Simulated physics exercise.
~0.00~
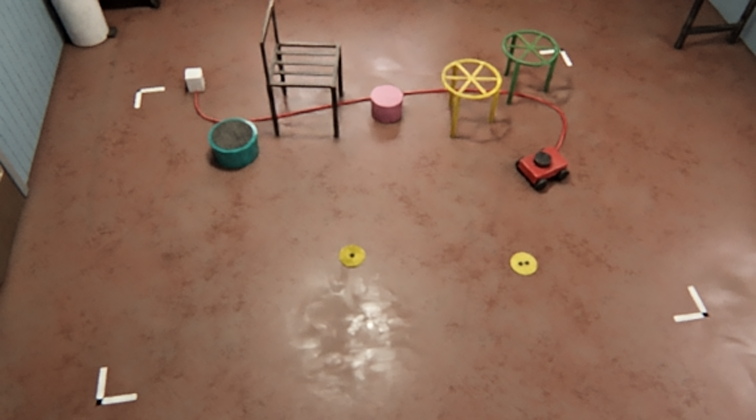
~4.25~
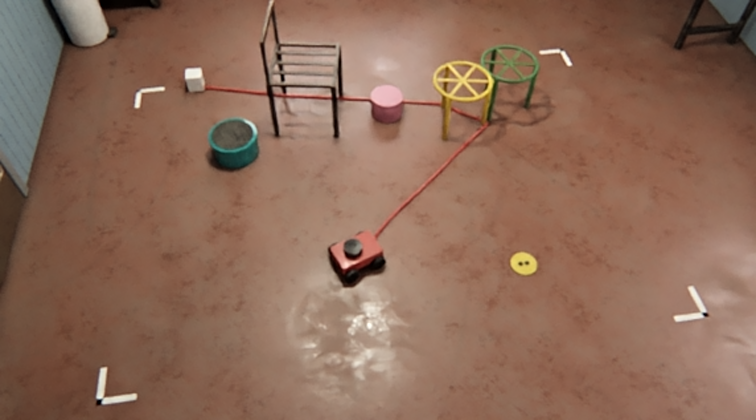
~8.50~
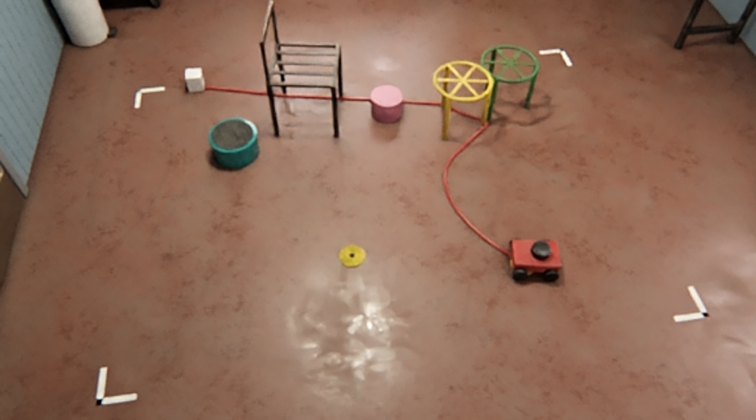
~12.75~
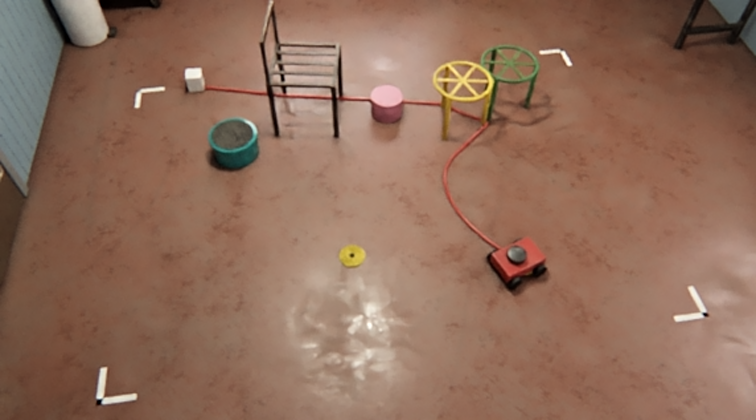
The footage shows a red cart trailing a red lead past a chair, tub and stools to one yellow mark, then rightward to another, as the lead tightens and shifts the green and yellow stools slightly; it ends beside the second mark, the lead still attached to the white block.
